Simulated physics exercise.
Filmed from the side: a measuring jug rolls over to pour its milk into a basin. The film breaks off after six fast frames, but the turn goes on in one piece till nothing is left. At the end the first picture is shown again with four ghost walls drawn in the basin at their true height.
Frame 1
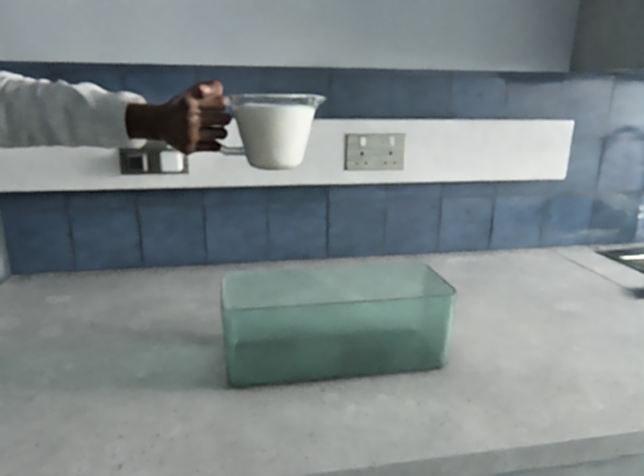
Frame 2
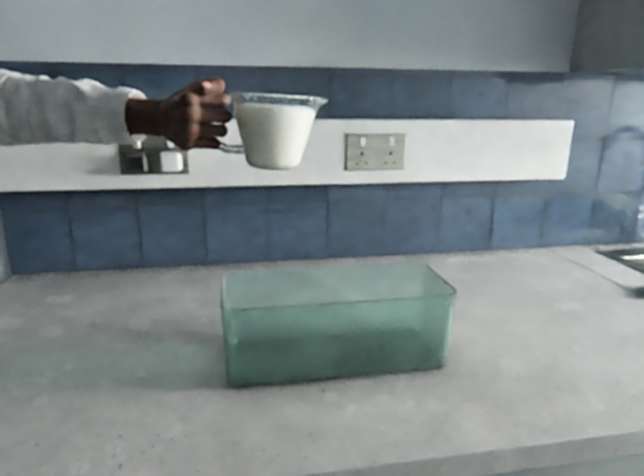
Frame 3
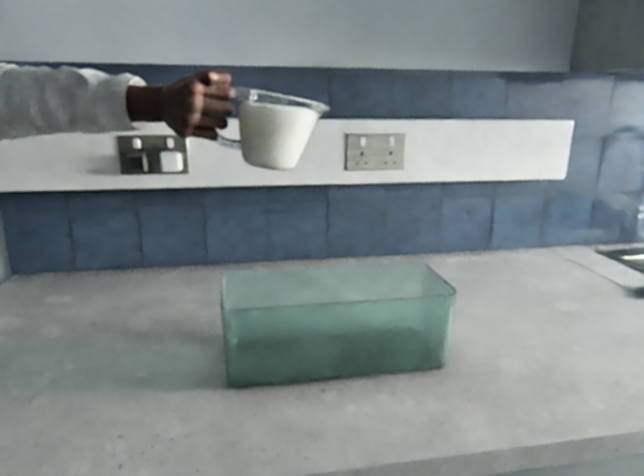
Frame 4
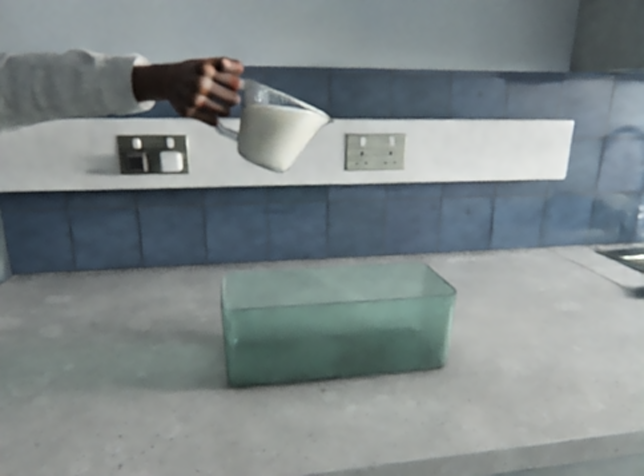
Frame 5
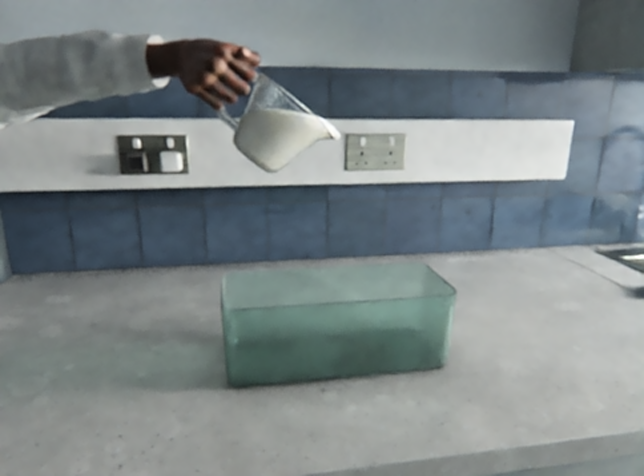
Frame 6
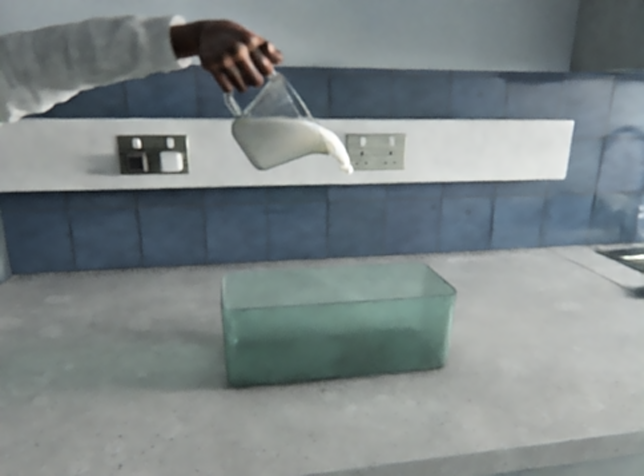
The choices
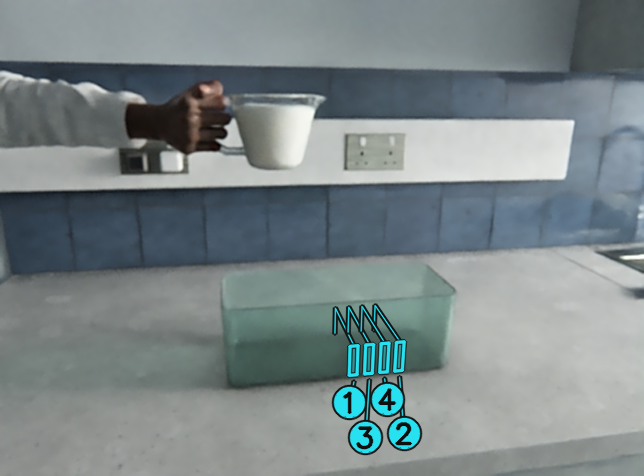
A glass jug of milk held by a hand tilts to the right above a green basin, milk starting over its lip.
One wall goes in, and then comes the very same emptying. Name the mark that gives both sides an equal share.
Go for 3.
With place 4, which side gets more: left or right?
The left one.
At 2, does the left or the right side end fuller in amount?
More ends on the left.
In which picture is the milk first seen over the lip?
Picture 5.
On the marked copy, 1 at (353, 381); 2 at (399, 376); 3 at (369, 379); 4 at (384, 378).
If 1 is chosen, about 31 % ends left of the wall and 65 % right of it; 4 % is lost outside.
If 2 is chosen, about 86 % ends left of the wall and 7 % right of it; 7 % is lost outside.
If 3 is chosen, about 49 % ends left of the wall and 45 % right of it; 6 % is lost outside.
If 4 is chosen, about 70 % ends left of the wall and 23 % right of it; 6 % is lost outside.
